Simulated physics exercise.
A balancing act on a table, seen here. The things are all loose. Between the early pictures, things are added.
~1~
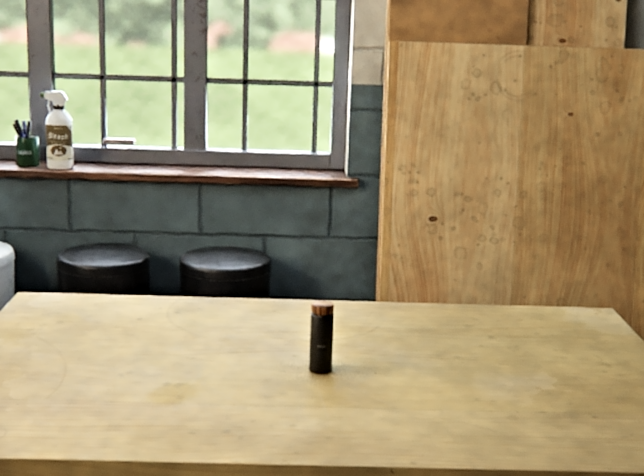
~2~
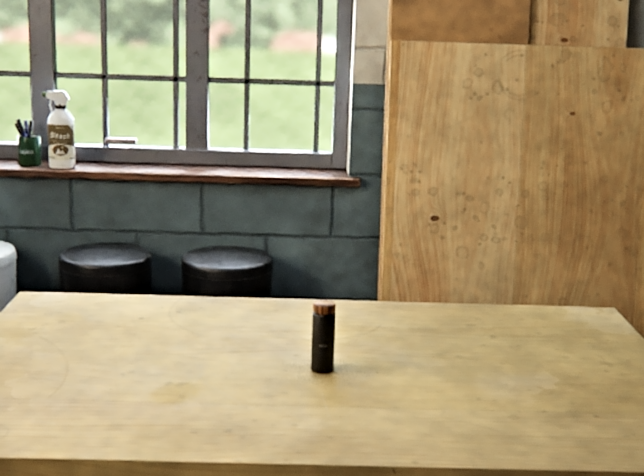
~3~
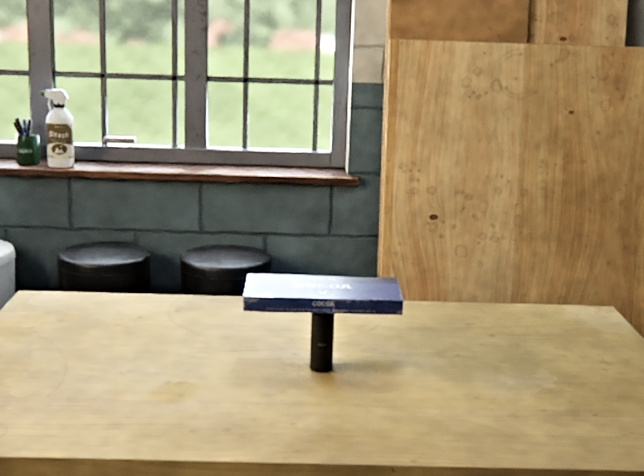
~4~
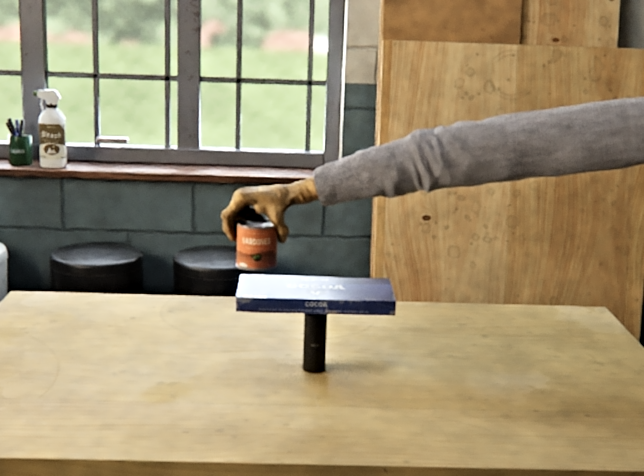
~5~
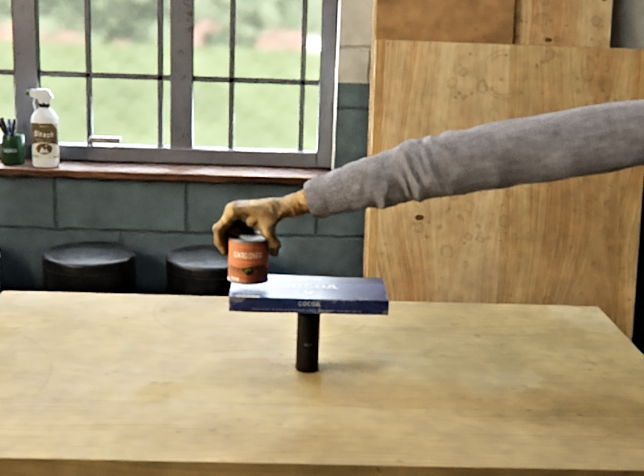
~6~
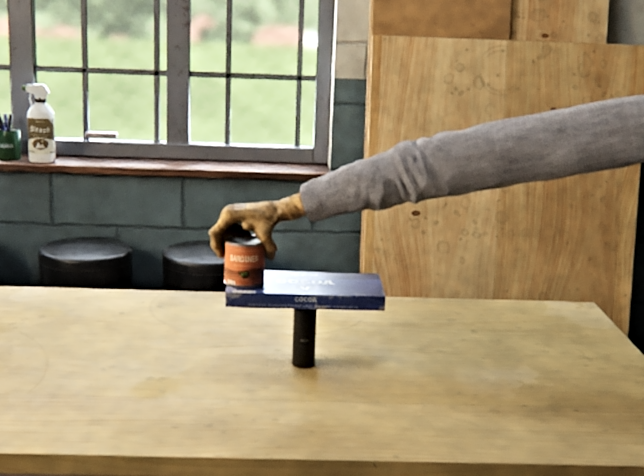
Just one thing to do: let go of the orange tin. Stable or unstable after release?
Unstable.
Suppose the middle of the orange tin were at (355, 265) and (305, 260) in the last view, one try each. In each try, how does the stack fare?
Topples, then stands firm.
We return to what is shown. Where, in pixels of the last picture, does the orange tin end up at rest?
Roughly at pixel (202, 346).
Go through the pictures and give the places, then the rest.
The last thing is not in view yet; black shaker (322, 337), in the first picture.
The last thing is not in view yet; black shaker (323, 337), in the second picture.
The last thing is not in view yet; black shaker (322, 335), in the third picture.
Coming down; orange tin (257, 244); black shaker (315, 336), in the fourth picture.
Coming down; orange tin (248, 258); black shaker (308, 336), in the fifth picture.
In place under the hand; orange tin (245, 261); black shaker (304, 331), in the sixth picture.
Then, 0.40 s after the last picture, orange tin now fallen; blue packet tipped 74° from how it was.
Then, 0.70 s after the last picture, blue packet on its side.
At rest, fallen, orange tin and blue packet; black shaker in place. Seen from the same camera at the end, orange tin near (202, 346). The stack gives way.
